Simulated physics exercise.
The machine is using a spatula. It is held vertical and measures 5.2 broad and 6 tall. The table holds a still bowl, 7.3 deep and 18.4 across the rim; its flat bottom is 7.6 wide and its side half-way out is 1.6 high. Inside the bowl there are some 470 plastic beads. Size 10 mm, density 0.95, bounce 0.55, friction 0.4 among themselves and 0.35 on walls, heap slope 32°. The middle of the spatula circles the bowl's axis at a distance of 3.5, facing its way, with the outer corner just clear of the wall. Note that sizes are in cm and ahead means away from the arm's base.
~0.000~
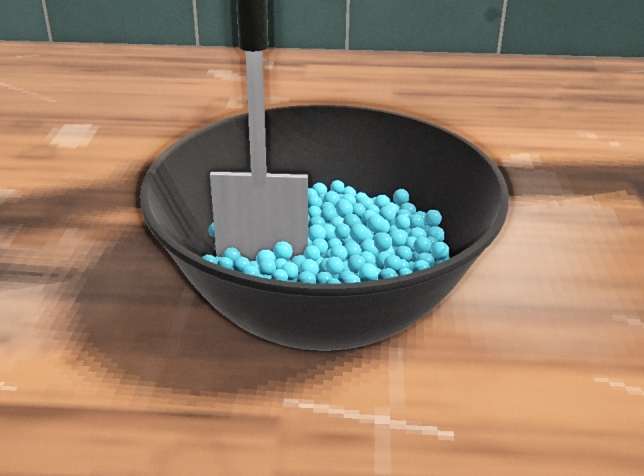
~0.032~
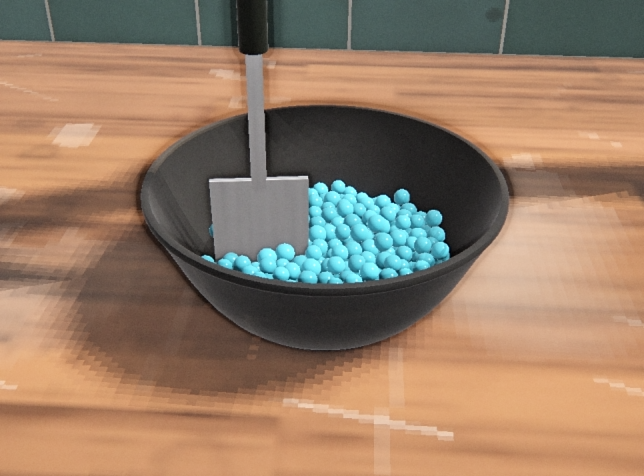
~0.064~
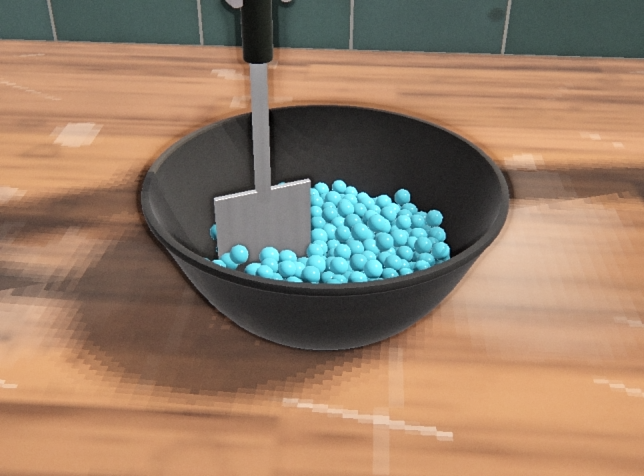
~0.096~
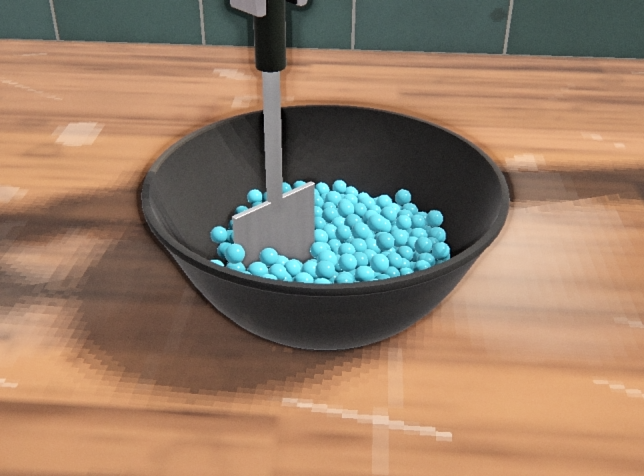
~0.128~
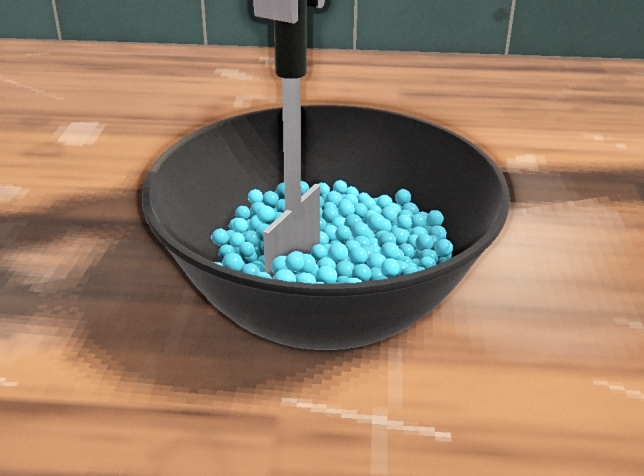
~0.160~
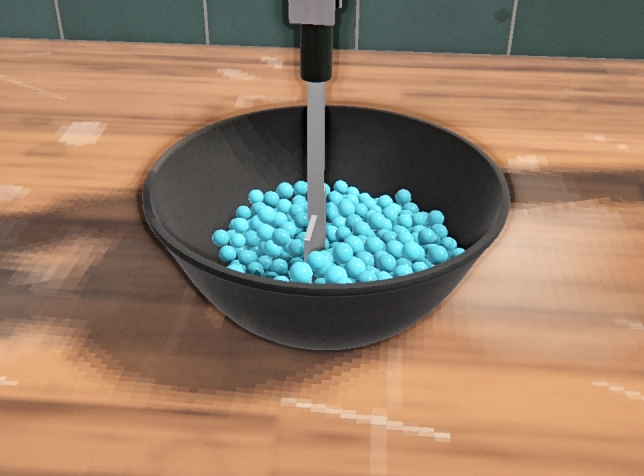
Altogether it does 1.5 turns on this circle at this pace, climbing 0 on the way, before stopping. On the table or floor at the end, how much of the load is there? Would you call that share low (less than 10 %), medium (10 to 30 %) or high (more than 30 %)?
I would call it low.
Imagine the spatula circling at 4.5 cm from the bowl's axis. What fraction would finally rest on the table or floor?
Then about 5 per cent.
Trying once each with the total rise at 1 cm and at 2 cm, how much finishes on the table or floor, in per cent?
Close to 5 percent and close to 5 percent.
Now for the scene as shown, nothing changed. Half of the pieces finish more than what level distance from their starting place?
I'd put it at roughly 8 centimetres.
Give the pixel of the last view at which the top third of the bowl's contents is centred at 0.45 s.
Roughly at (304, 163).
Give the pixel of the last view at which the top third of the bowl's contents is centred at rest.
(390, 203).
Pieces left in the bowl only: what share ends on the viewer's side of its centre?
Roughly 35 percent of it.
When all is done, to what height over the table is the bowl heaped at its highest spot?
It reaches some 7.0 cm above the table.
After 0.45 s, 263° round, highest piece 9 above the table; 465 in the bowl, 1 on the table or floor, 2 in flight or on the tool.
After 0.74 s, 79° round, highest piece 8 above the table; 461 in the bowl, 6 on the table or floor, 1 in flight or on the tool.
After 1.08 s, 180° round, highest piece 7 above the table; 459 in the bowl, 9 on the table or floor.
After 1.78 s, 180° round, highest piece 7 above the table; 459 in the bowl, 9 on the table or floor.
At rest, 459 in the bowl, 9 on the table or floor. That is 2 % on the table or floor.
